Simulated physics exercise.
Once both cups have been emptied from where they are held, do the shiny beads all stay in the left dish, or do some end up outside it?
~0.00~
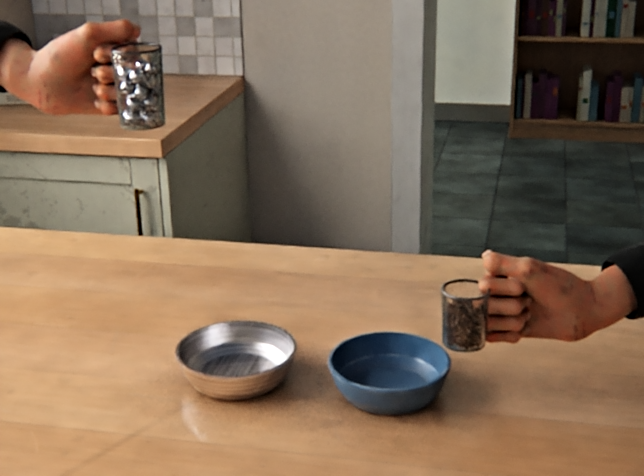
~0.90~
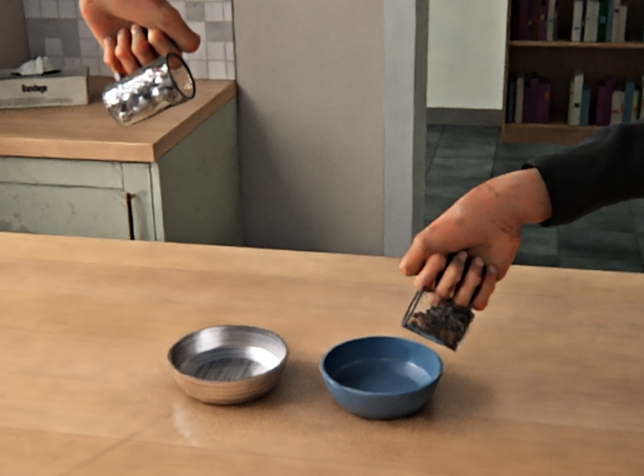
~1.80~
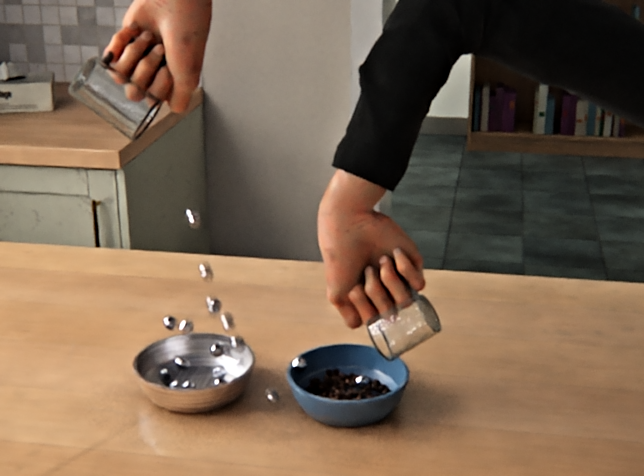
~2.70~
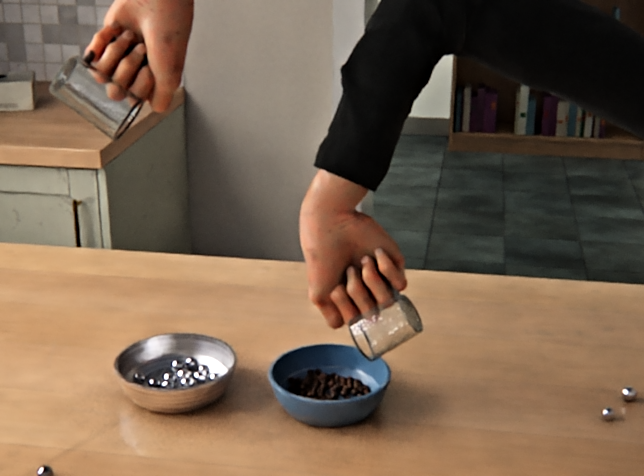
Some end up outside it, as several beads get away from the left dish and onto the counter. The right dish catches all of its dark pieces.
On a wooden counter in a home kitchen, a silvery dish and a blue dish sit side by side, with a hand holding a clear cup above each. The left cup, held much higher, is full of shiny beads, while the right one holds small dark pieces. Both hands tip their cups over as the view drifts slightly right. The beads drop a long way and scatter around the silvery dish, while the dark pieces fall into the blue one close below. At the end both cups are empty, the dark pieces lie together in their dish, and several beads have escaped across the counter.
